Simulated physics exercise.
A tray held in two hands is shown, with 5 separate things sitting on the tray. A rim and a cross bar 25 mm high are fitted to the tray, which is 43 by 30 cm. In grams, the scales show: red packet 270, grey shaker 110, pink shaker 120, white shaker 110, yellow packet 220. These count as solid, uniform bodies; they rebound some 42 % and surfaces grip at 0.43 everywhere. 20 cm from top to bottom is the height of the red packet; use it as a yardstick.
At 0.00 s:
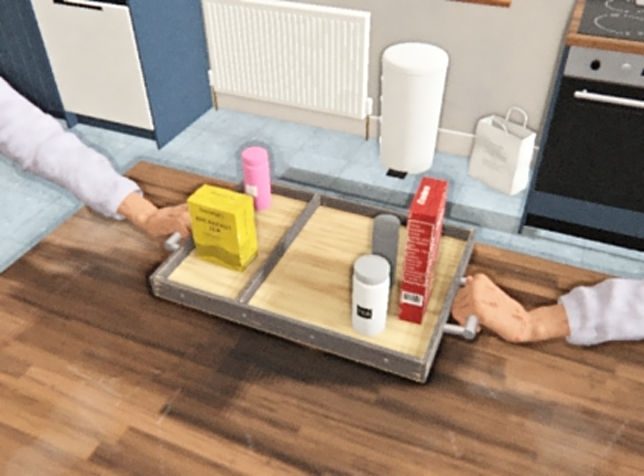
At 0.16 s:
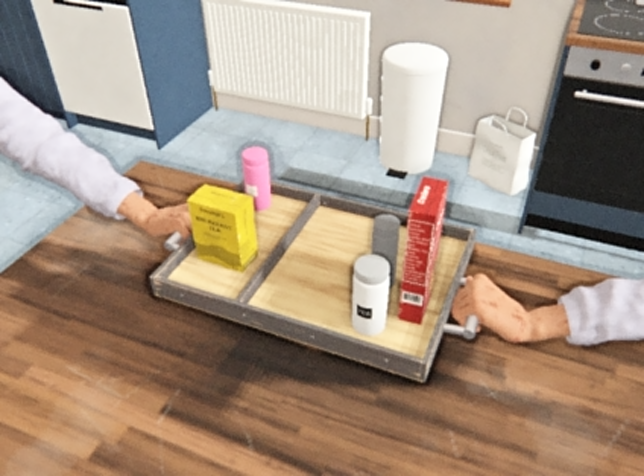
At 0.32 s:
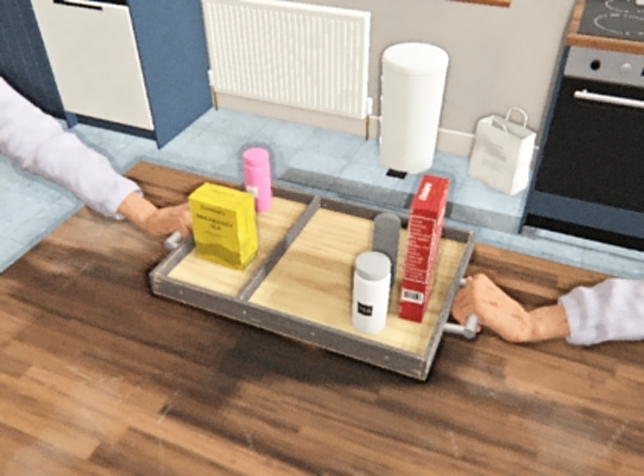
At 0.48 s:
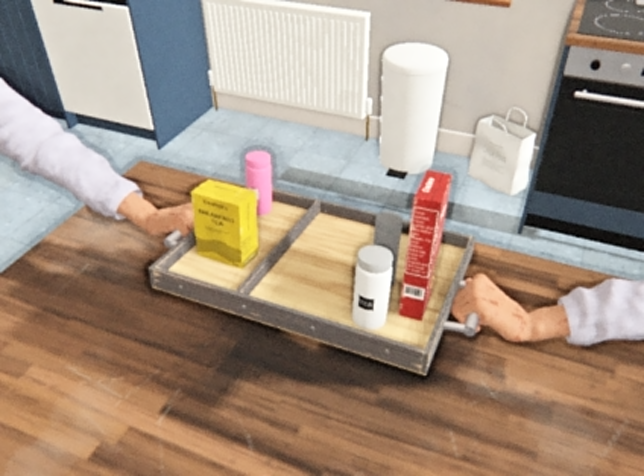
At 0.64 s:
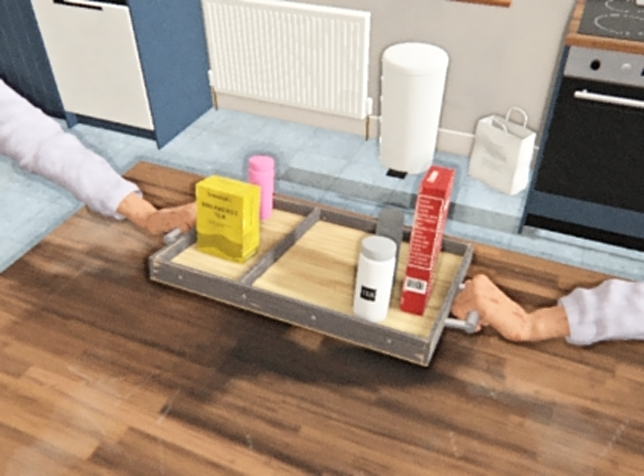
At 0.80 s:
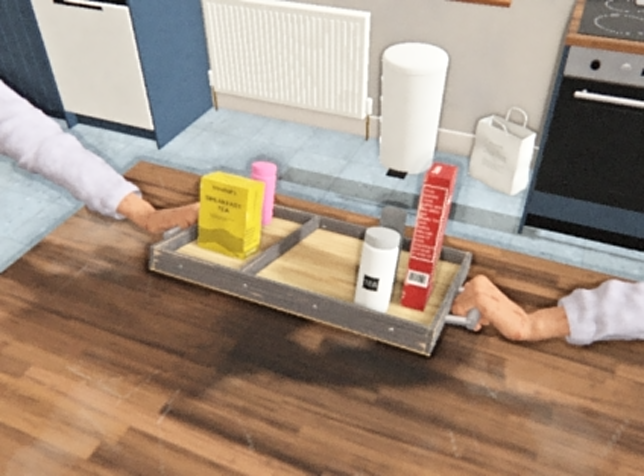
A wooden tray held by two hands above a kitchen counter starts level, then tilts gradually with its far edge down, while the yellow and red packets and the pink, grey and white shakers stay upright relative to its base.
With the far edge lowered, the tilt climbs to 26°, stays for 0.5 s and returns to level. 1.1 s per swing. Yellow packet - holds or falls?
Falls.
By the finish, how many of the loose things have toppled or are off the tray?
My answer is 5.
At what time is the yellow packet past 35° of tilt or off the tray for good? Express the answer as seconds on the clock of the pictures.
1.3 s, roughly.
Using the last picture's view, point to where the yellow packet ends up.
It finishes at roughly (271, 204).
After 1.30 s, tilt 26°, far edge down; pink shaker now off the tray; yellow packet 52° off its base near (252, 208); grey shaker on its side.
After 1.60 s, tilt 26°, far edge down; red packet now off the tray; yellow packet on its side near (274, 222); white shaker on its side.
After 2.10 s, tilt 19°, far edge down; yellow packet on its side near (273, 216); white shaker on its side; grey shaker on its side.
In the end (3.3 s), off the tray and tipped over, red packet and pink shaker; toppled on the tray, grey shaker, white shaker and yellow packet. At the end, from the last picture's camera, yellow packet near (271, 204).
